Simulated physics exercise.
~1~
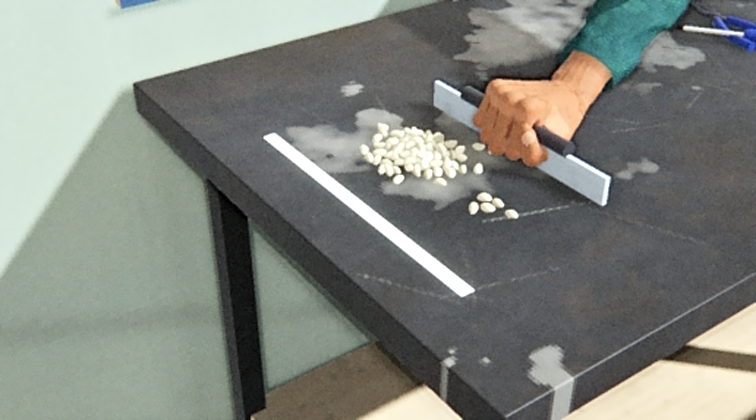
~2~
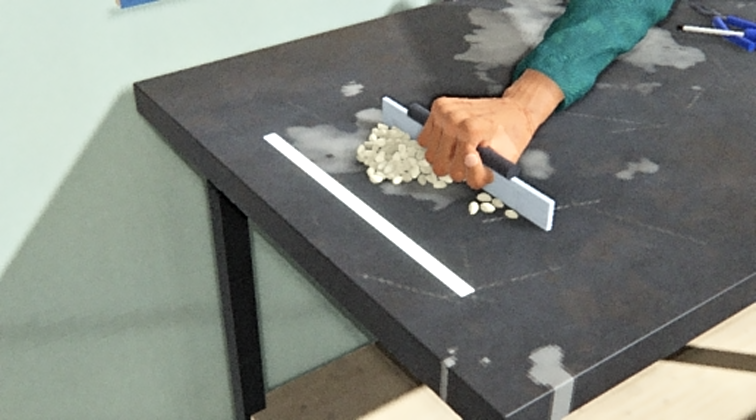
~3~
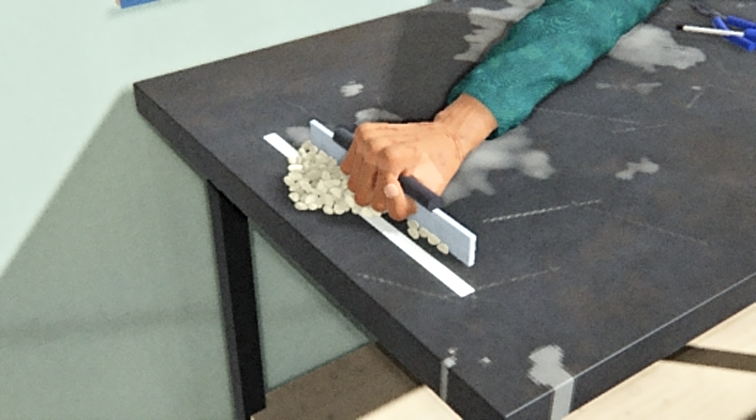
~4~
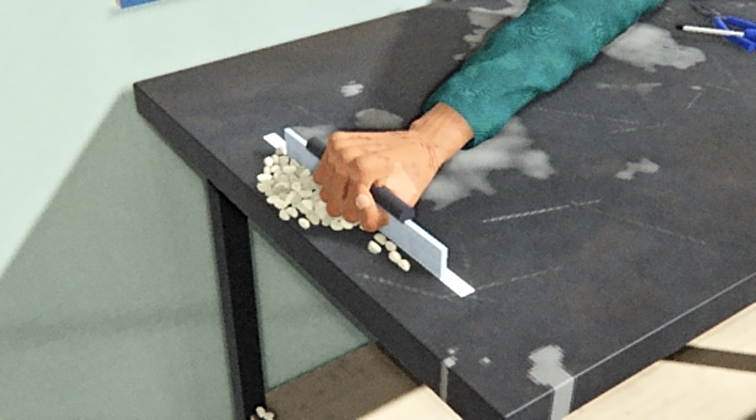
A hand in a green sleeve pushed a large pile and a small cluster of pale beans leftward across a dark table with a scraper, stopping at the white tape, with most beans still on top and a few fallen below the edge.
